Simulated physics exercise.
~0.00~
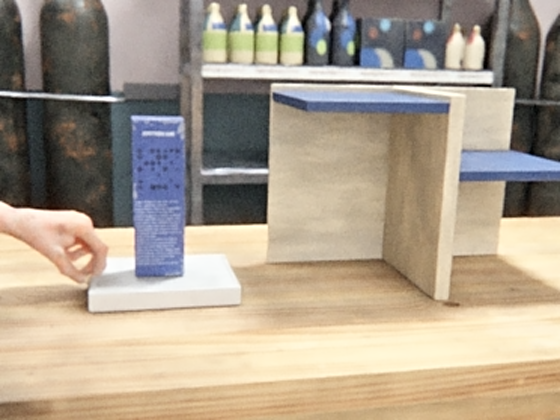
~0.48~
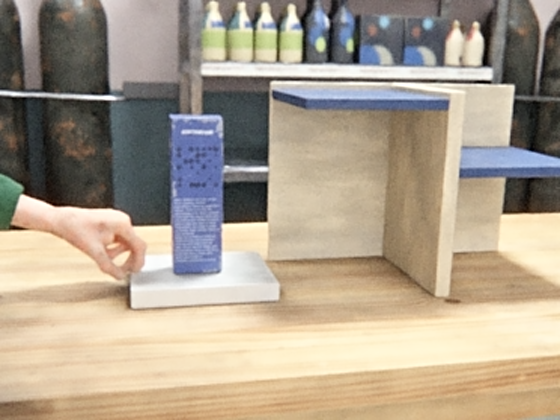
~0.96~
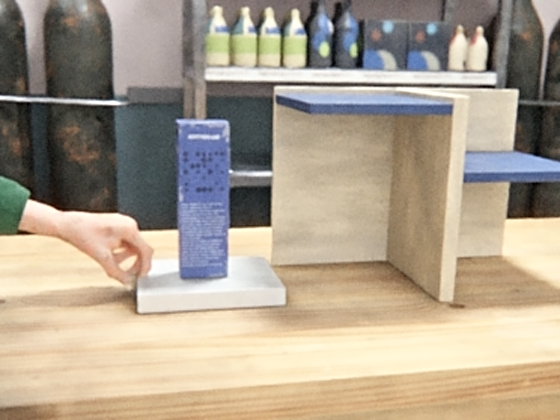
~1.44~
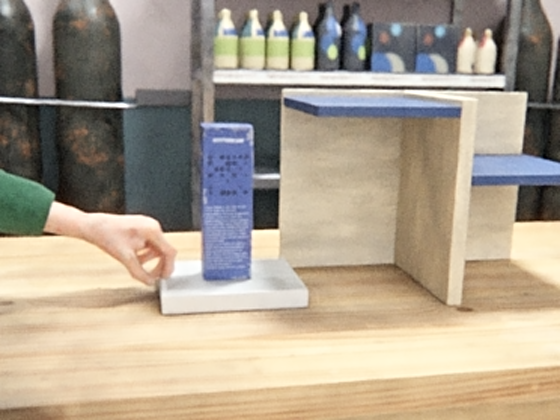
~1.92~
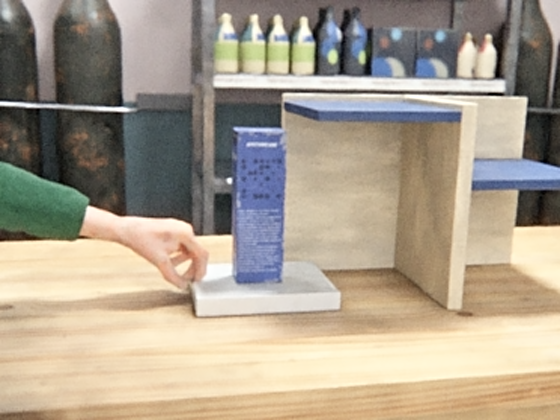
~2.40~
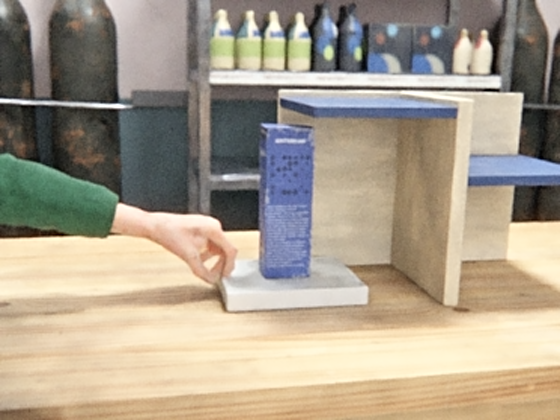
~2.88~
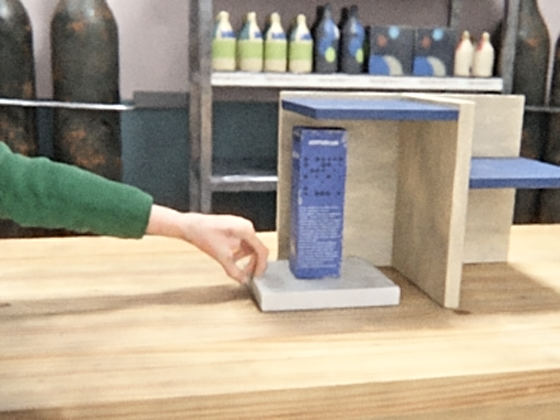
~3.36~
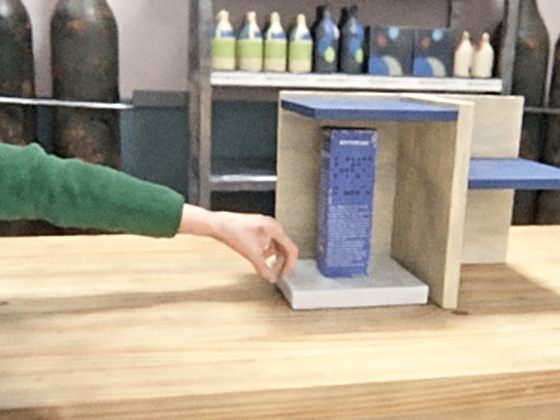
Blue carton standing upright on a white tray as a hand pushes it right across a wooden table, passing under a blue-topped shelf.
